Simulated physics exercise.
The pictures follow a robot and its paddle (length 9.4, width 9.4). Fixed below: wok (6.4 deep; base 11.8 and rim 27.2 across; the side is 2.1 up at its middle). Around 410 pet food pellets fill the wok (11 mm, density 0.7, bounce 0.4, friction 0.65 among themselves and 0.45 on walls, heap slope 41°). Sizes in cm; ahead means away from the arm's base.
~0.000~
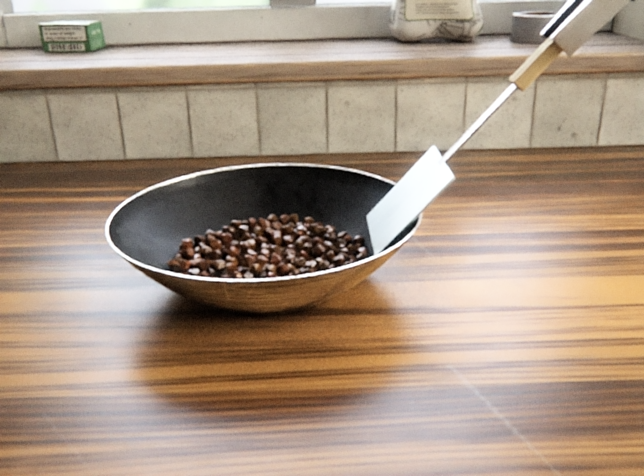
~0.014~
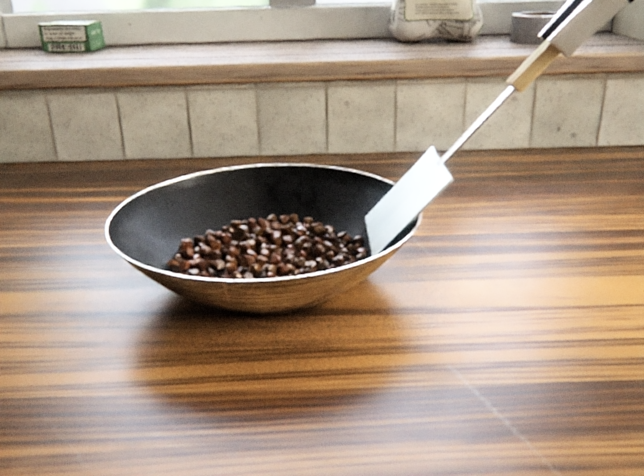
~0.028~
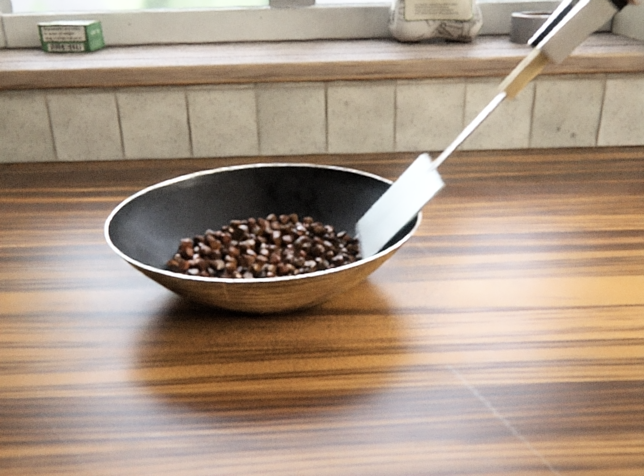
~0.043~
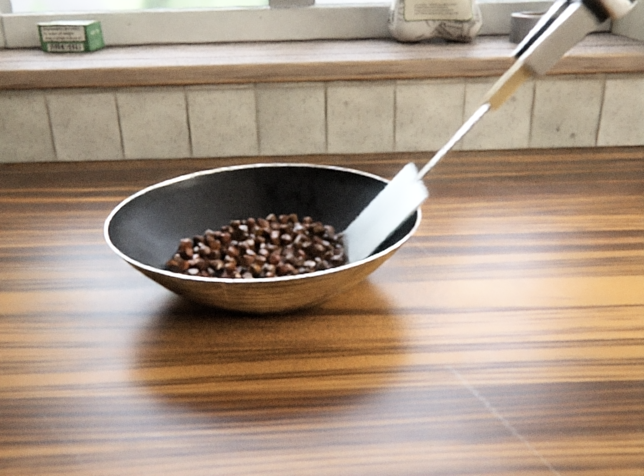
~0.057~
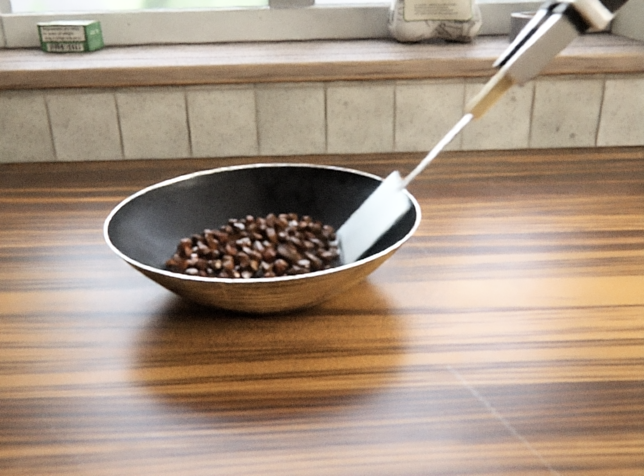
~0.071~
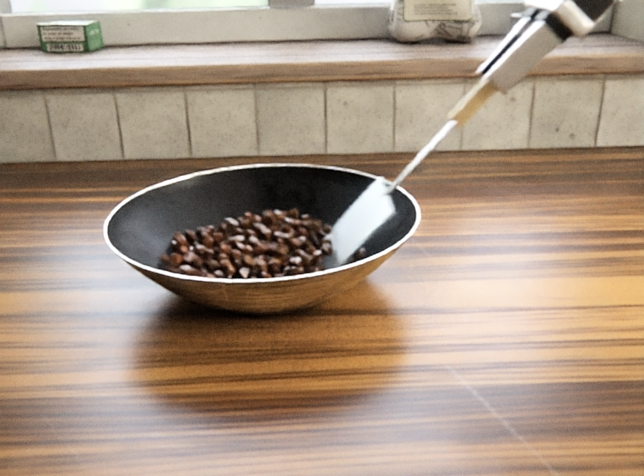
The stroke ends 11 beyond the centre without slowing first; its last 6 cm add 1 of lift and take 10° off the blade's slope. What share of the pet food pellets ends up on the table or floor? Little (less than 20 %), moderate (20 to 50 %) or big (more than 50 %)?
Answer: Big; more than 50 % of the pet food pellets finish on the table or floor.
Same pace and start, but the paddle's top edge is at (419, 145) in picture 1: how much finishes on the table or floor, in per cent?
Some 60 per cent.
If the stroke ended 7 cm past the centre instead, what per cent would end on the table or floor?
It would be near 20 per cent.
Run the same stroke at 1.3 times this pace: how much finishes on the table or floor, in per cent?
About 60 per cent.
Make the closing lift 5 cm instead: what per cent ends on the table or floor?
Some 50 per cent.
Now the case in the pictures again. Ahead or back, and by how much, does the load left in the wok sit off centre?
Some 2.5 cm ahead.
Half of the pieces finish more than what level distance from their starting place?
Some 21 cm.
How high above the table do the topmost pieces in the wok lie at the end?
Roughly 4.5 cm.
After 0.13 s, sloping 48°, highest piece 7 above the table; 413 in the wok.
After 0.19 s, sloping 46°, highest piece 9 above the table; 404 in the wok, 9 on the blade or in flight.
After 0.42 s, sloping 38°, highest piece 13 above the table; 176 in the wok, 76 on the table or floor, 161 on the blade or in flight.
After 1.47 s, sloping 38°, highest piece 6 above the table; 237 on the table or floor, 176 in the wok.
At rest, 237 on the table or floor, 176 in the wok. That is 57 % on the table or floor.
